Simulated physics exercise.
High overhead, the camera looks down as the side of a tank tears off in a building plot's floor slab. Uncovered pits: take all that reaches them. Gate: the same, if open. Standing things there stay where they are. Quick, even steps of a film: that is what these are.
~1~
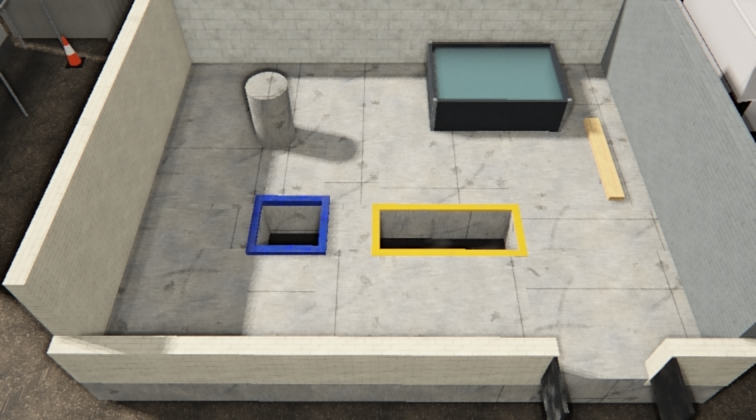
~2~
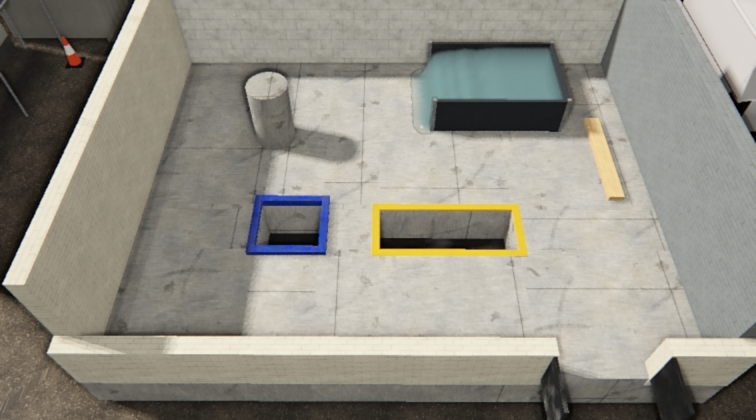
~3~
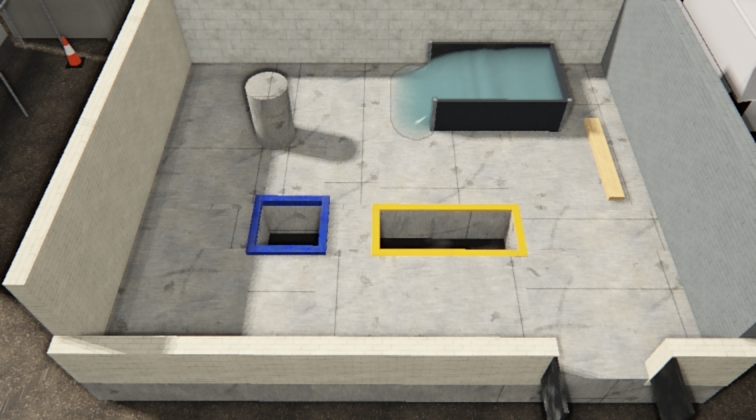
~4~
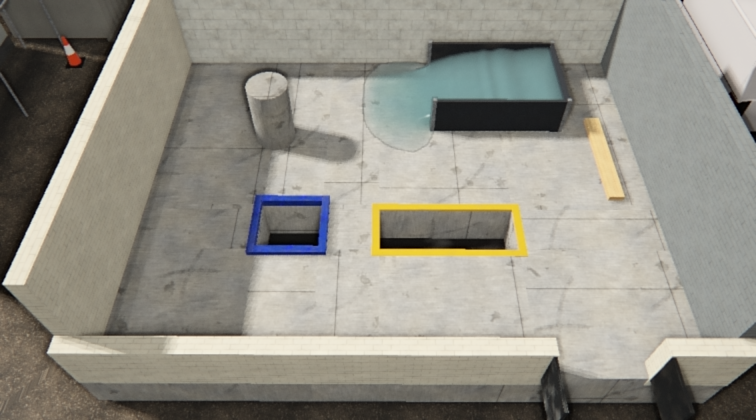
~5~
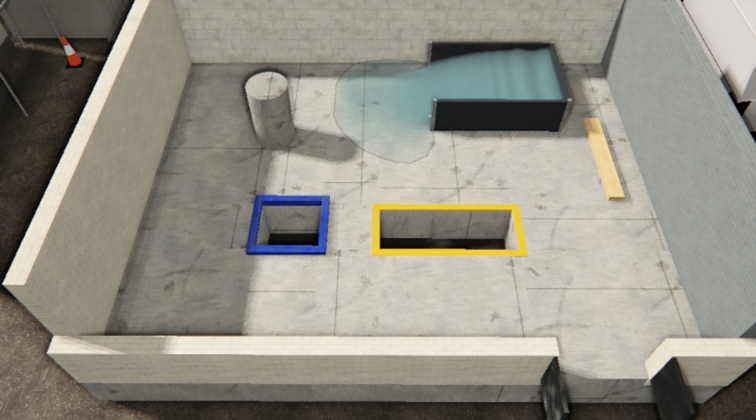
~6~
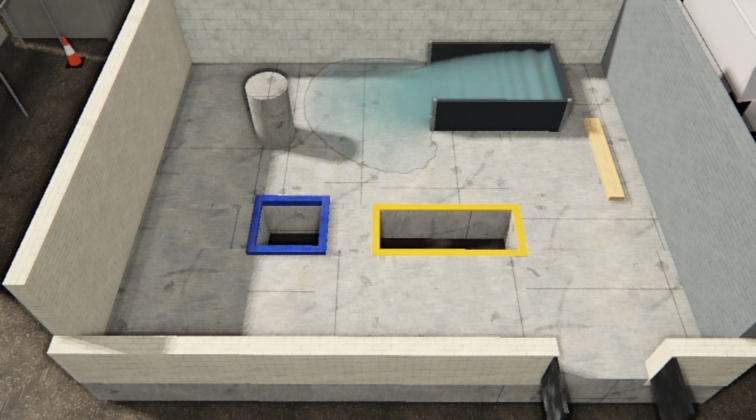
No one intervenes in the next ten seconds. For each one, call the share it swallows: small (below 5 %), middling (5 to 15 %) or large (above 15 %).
Calls: Gate - small; yellow pit - middling; blue pit - small.
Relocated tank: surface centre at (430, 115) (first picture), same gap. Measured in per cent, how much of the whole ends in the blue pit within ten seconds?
Within ten seconds, 8 percent of the total ends up in the blue pit.
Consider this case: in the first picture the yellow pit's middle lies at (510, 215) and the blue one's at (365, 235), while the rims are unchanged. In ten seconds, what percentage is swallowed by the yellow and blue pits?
Yellow gets 4 in a hundred; blue gets 0 in a hundred.
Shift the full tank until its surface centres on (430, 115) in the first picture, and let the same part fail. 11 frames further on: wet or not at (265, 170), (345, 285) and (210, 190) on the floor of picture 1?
Okay, first one got wet, second one high and dry, last one got wet.
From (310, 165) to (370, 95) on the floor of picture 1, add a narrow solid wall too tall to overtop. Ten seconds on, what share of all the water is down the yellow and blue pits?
Approximate split, yellow: 14 in a hundred; blue: 6 in a hundred.
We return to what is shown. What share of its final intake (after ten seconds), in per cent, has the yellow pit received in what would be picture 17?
Some 0 per cent.
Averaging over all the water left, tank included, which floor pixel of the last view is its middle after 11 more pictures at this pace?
Near (367, 102) in the last view.
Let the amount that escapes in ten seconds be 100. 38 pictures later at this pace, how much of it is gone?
Result, approximate: 20 per cent.
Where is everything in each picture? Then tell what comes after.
In the first picture, still water in the tank at (496, 74).
In the second picture, the front is at (425, 70), out from the gap at (432, 92).
In the third picture, water pours out at (432, 93) and has run to (410, 67).
In the fourth picture, water pours out at (432, 94) and has run to (381, 67).
In the fifth picture, water pours out at (432, 94) and has run to (342, 82).
In the sixth picture, water pours out at (432, 94) and has run to (311, 92).
A moment on, water covers 25 % of the floor; the gate 0 %, the yellow pit 0 %, the blue pit 0 %.
Next, water covers 35 % of the floor; the gate 0 %, the yellow pit 0 %, the blue pit 0 %.
Then, water covers 40 % of the floor; the gate 0 %, the yellow pit 0 %, the blue pit 1 %.
Later, water covers 55 % of the floor; the gate 0 %, the yellow pit 1 %, the blue pit 2 %.
In the end, water covers 85 % of the floor; the gate 0 %, the yellow pit 10 %, the blue pit 2 %.
